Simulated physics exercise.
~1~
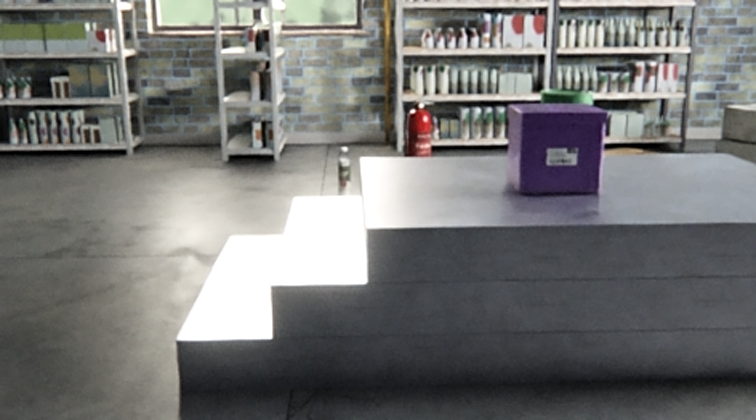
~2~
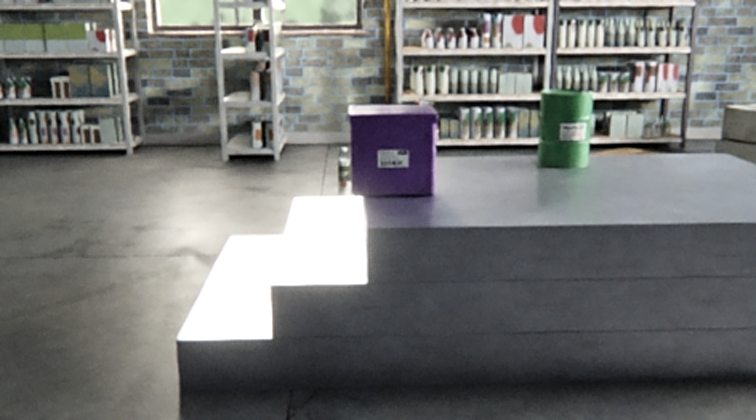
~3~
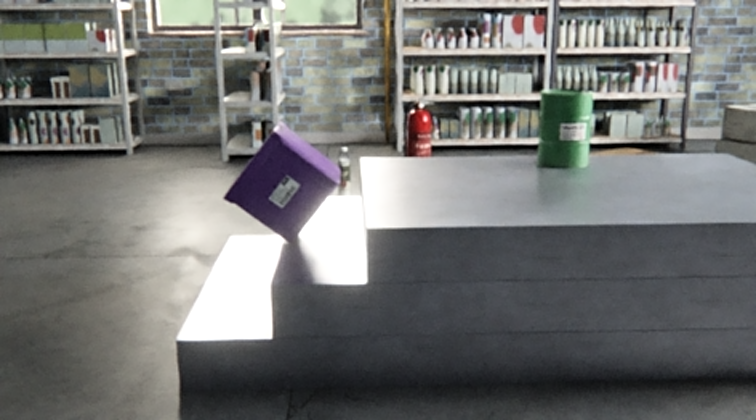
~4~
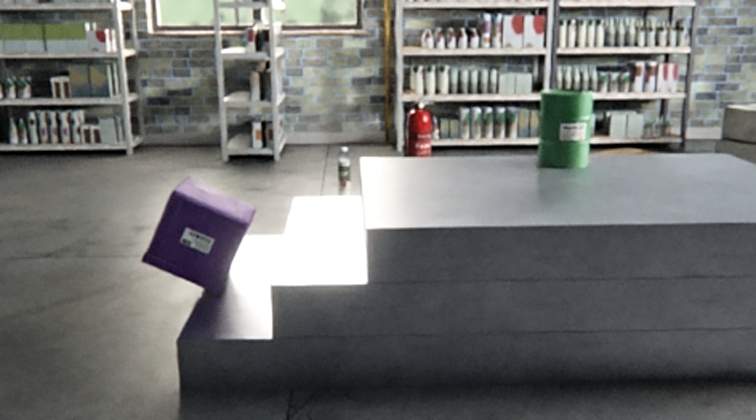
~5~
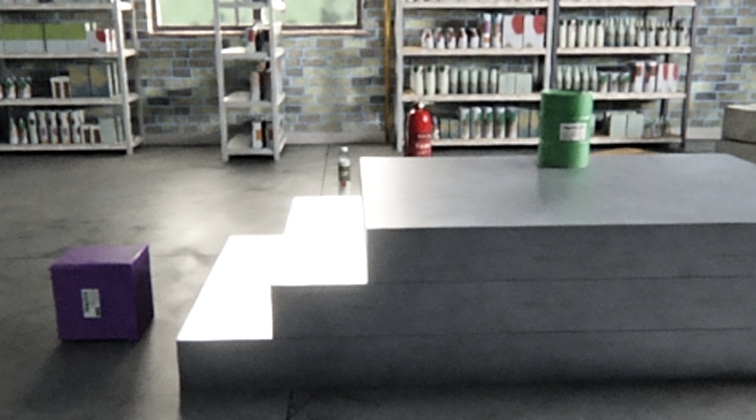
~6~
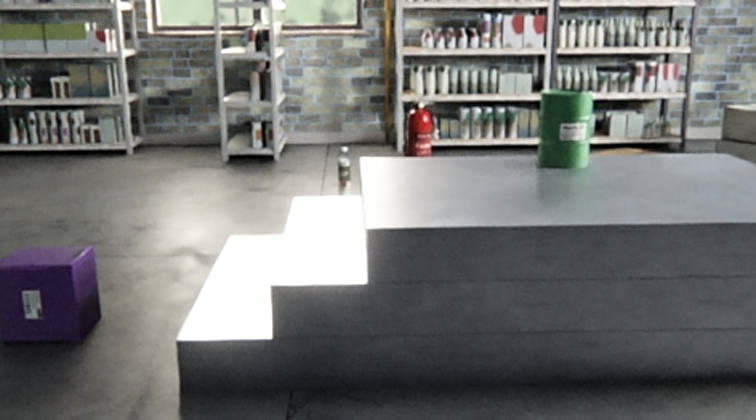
A wide grey platform with steps down its left side fills the right of a storeroom, seen from a fixed, slightly raised view, with stocked shelves, a brick wall and a red fire extinguisher behind. A purple tote stands upright on top, partly hiding a green canister. The tote slides left across the platform to the top edge, revealing the canister. It tips over the edge and tumbles down the brightly lit steps, turning as it drops. It reaches the lower floor and moves a little farther left, ending on its side at the far left, while the canister stays in place.
